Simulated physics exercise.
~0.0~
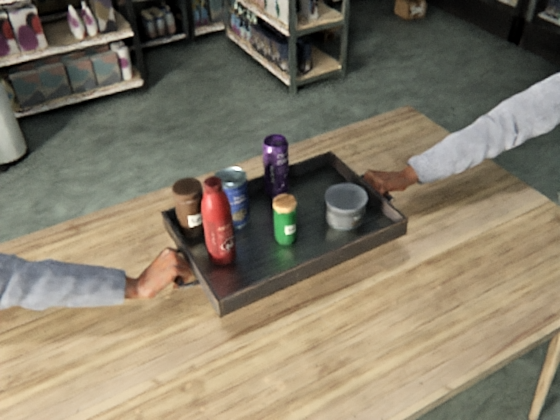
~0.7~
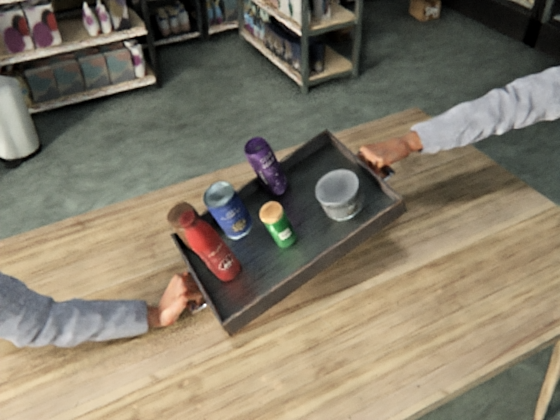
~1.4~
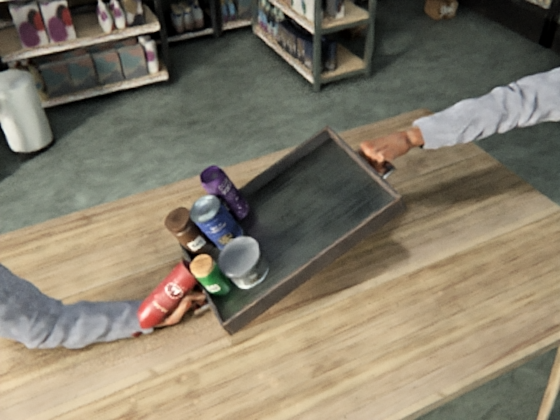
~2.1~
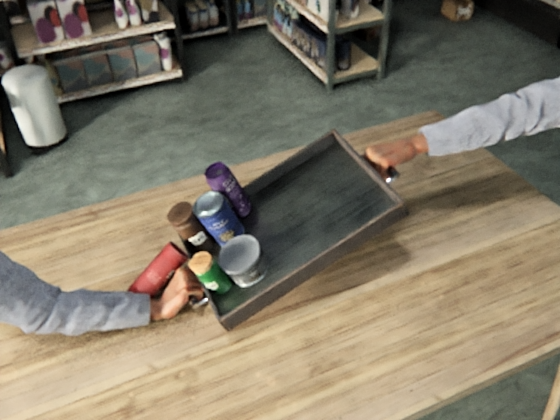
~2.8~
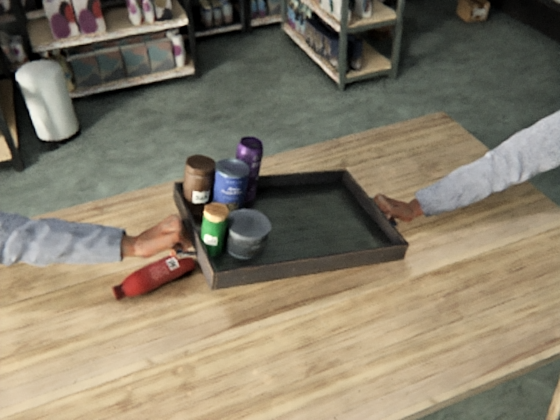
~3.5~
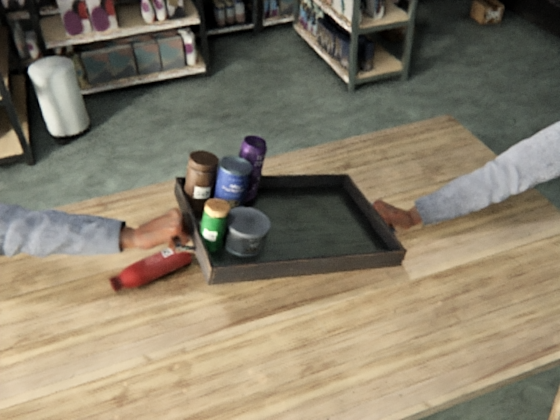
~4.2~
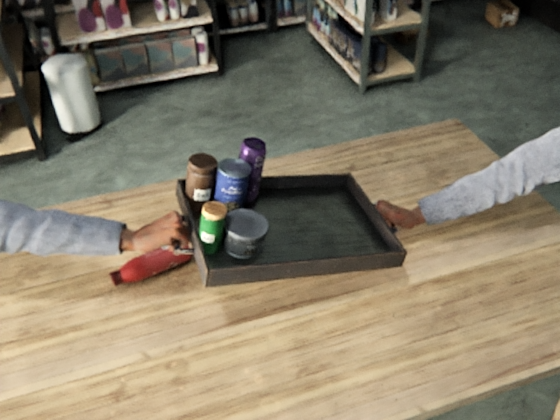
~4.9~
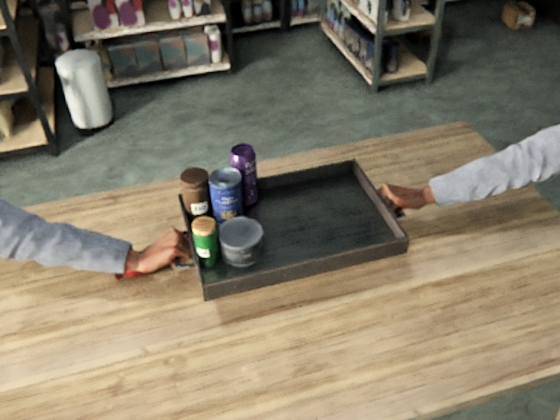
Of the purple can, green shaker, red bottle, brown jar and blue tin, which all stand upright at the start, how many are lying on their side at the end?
One of them is lying on its side at the end, the red bottle, which has fallen off the tray.
